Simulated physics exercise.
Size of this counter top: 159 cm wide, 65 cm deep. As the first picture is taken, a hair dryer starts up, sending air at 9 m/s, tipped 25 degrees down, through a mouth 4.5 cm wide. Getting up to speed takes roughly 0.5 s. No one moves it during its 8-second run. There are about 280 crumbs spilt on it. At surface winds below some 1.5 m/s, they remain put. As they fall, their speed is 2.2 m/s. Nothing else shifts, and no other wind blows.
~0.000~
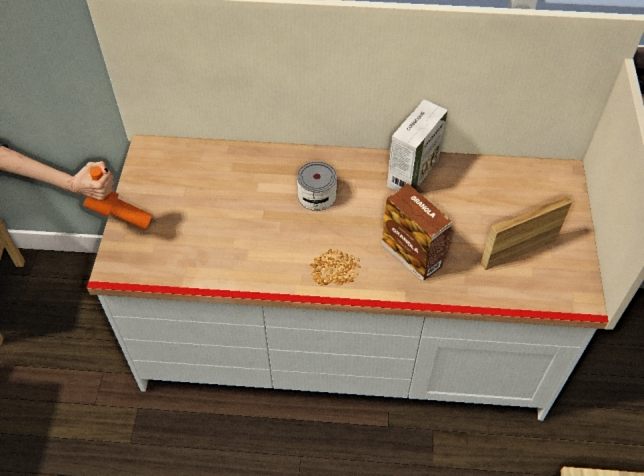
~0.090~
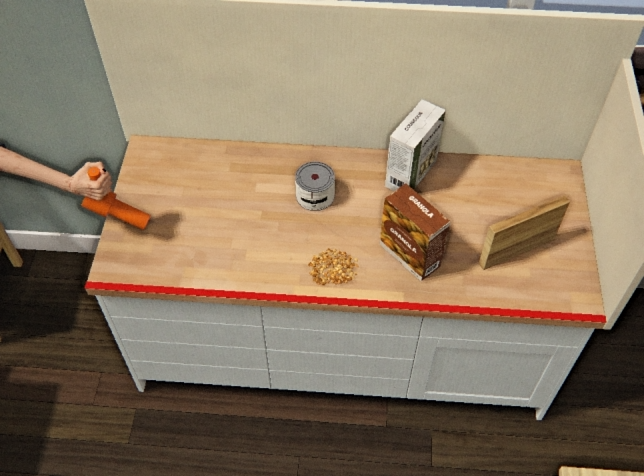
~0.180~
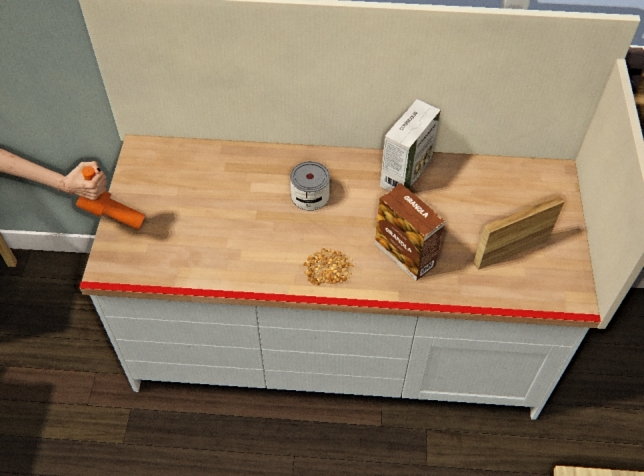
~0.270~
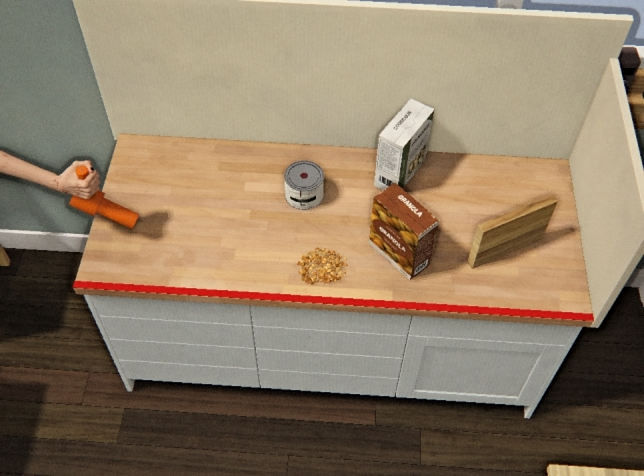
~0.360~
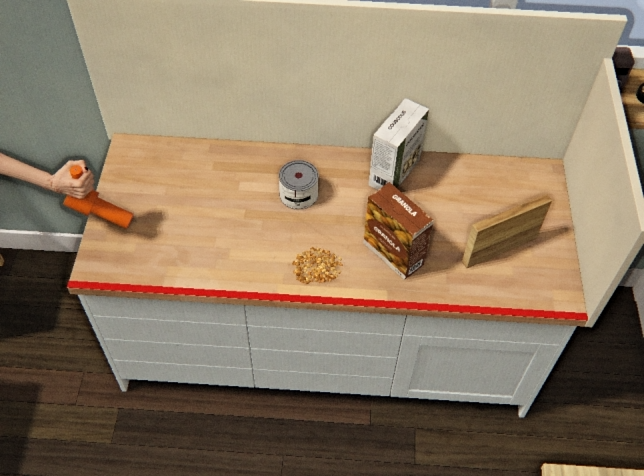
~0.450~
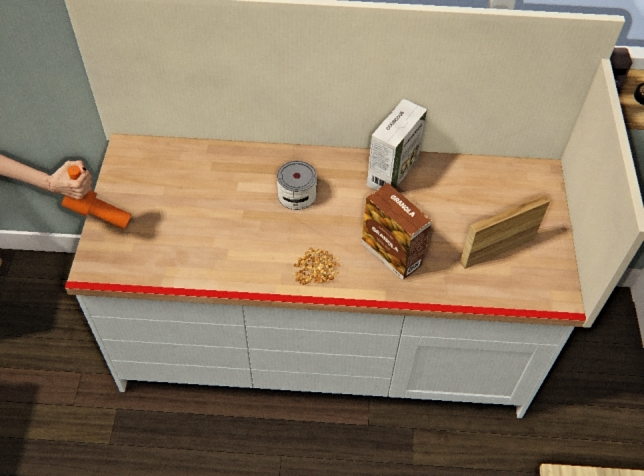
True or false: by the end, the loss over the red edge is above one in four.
True.
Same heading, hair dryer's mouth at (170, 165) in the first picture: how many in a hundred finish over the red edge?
100 %.
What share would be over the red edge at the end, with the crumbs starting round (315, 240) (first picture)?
In that setup it'd be around 3 in a hundred.
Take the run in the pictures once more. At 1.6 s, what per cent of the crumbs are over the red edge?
About 60 %.
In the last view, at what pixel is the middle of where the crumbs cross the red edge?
I'd put my finger close to (450, 312).
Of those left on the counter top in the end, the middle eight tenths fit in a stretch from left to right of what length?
Around 40 centimetres from left to right.
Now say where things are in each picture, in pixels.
In the first picture, the middle of the crumbs is near (335, 267), none has stirred yet and the mouth of the hair dryer is at (149, 222).
In the second picture, the middle of the crumbs is near (332, 270), none has stirred yet and the red edge is centred on (342, 305).
In the third picture, the middle of the crumbs is near (327, 269), none has stirred yet, the top of a carton is at (412, 209) and the top of a tin is at (310, 176).
In the fourth picture, the middle of the crumbs is near (322, 269) and none has stirred yet.
In the fifth picture, the middle of the crumbs is near (316, 268) and none has stirred yet.
In the sixth picture, the middle of the crumbs is near (315, 267), the farthest in sight from the hair dryer is at (339, 266) and about 5 % have left their places.
After 1.6 s the count stands so, 57 % are over the red edge; the middle of those still in play is near (388, 277).
After 2.6 s the count stands so, 60 % are over the red edge; the middle of those still in play is near (386, 270).
After 4.4 s the count stands so, 62 % are over the red edge; the middle of those still in play is near (386, 270).
After 8.0 s, at the end, 62 % are over the red edge; the middle of those still in play is near (386, 270).
